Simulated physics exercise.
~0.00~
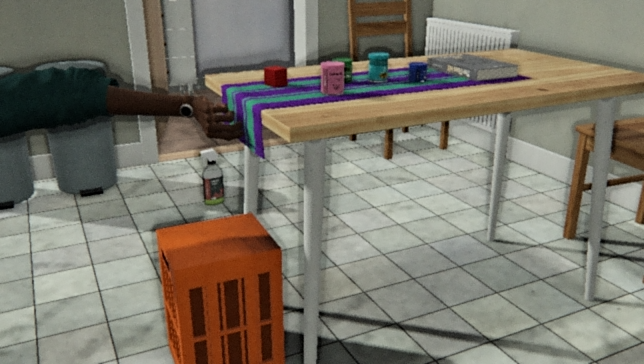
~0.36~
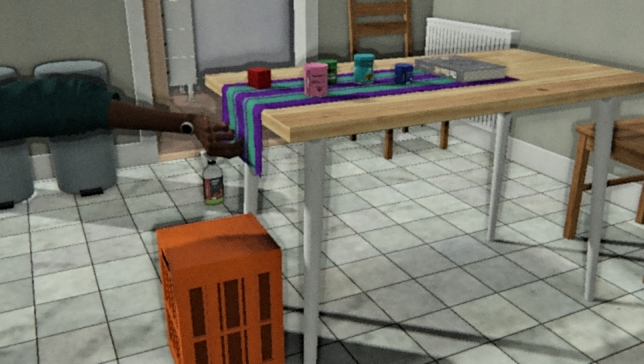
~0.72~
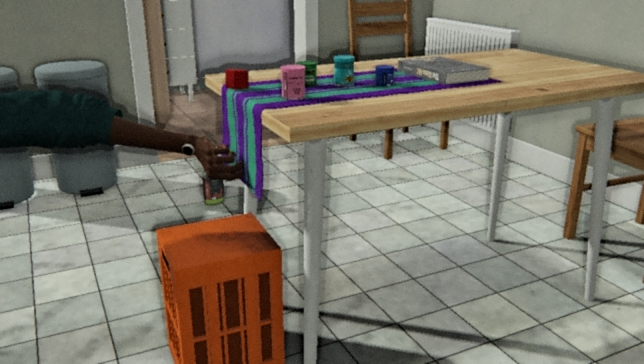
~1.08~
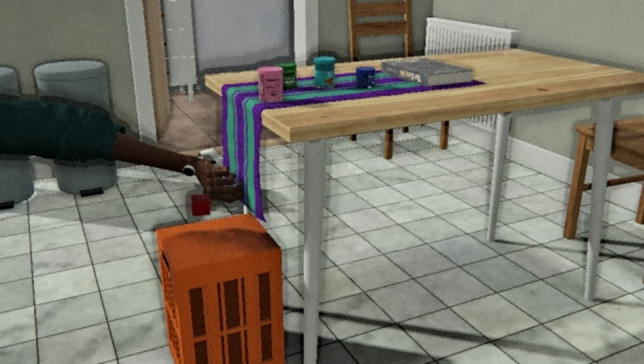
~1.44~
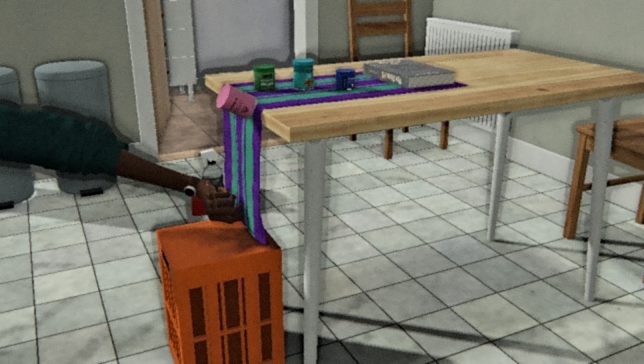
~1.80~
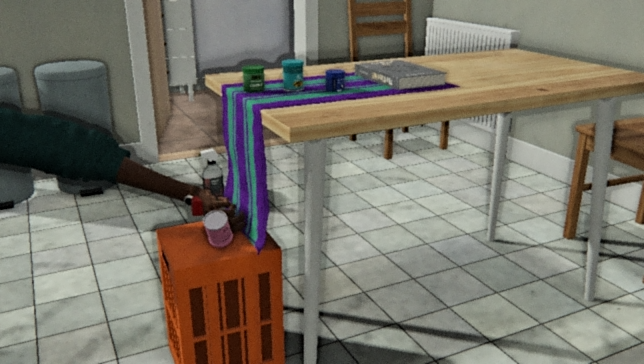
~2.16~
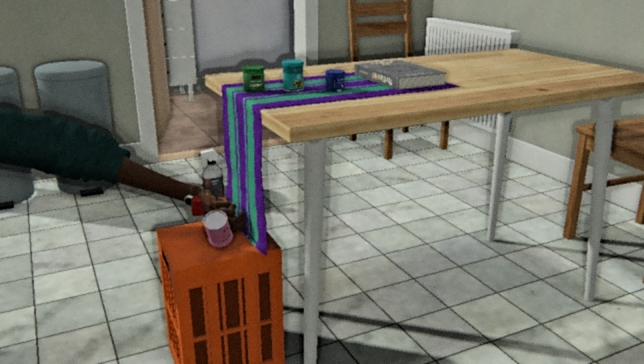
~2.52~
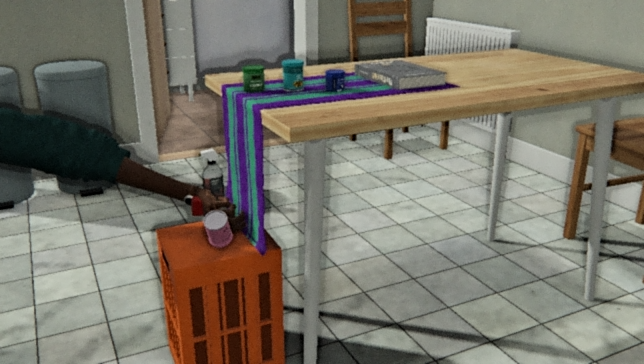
In a tiled room seen from a fixed view slightly above, a wooden table carries a purple and teal striped scarf, with an orange crate below its left end. On the scarf stand a red cube, a pink can, a green pot, a turquoise can, a small blue item and a grey book. An arm from the left pulls the hanging end downward, and everything slides left. The red cube drops off first, by the hand, then the pink can tips over the edge and lands upside down on the crate. The scarf stops at the crate, the rest still on the table.
